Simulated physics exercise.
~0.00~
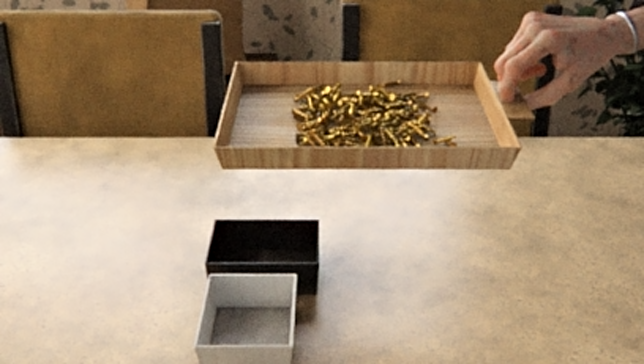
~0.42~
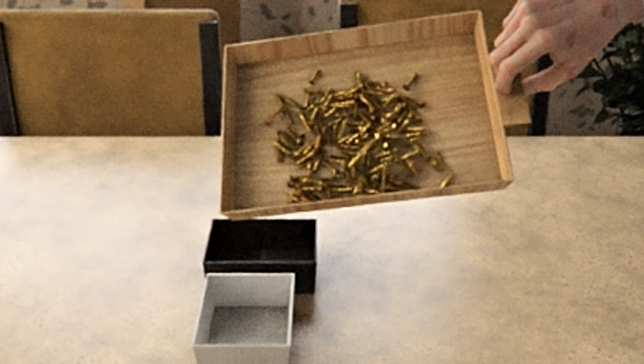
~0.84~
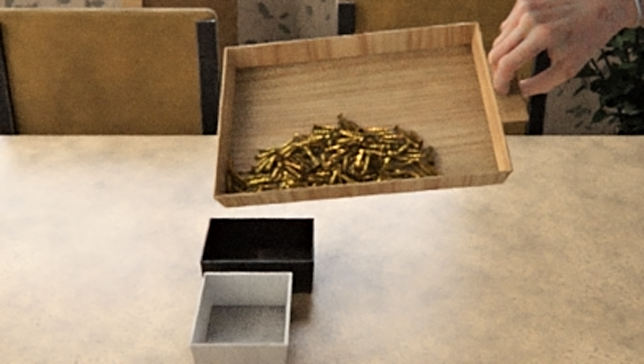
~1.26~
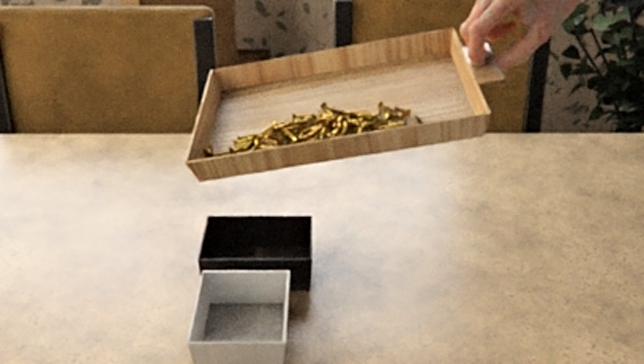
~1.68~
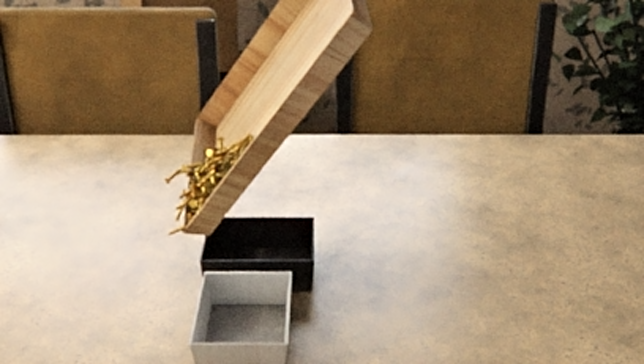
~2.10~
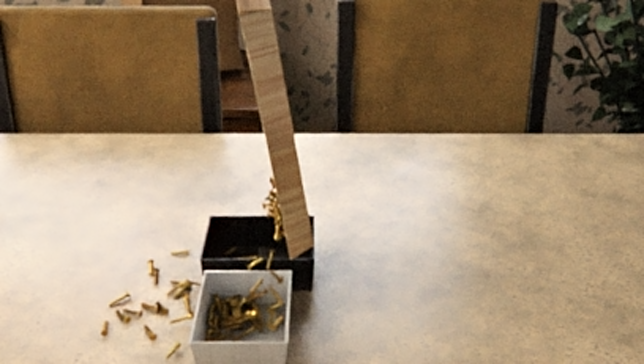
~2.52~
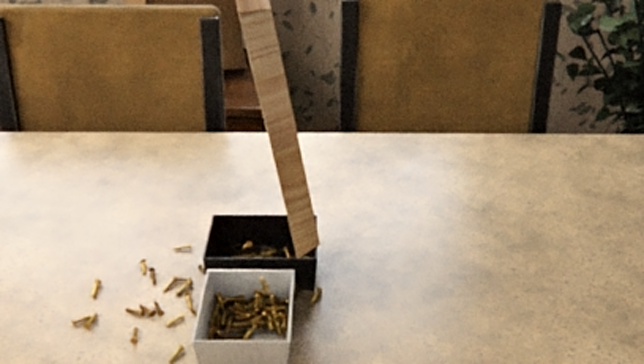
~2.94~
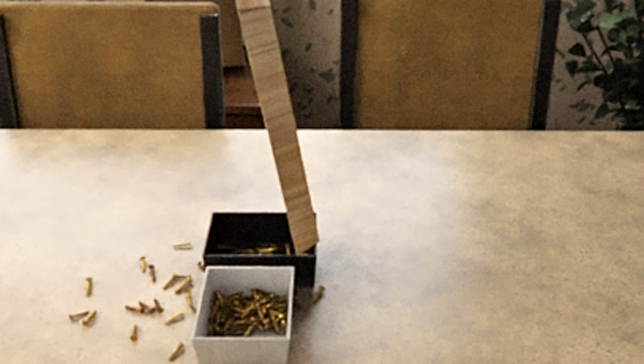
A wooden tray tips brass-coloured screws into the white and black tins, scattering some outside.
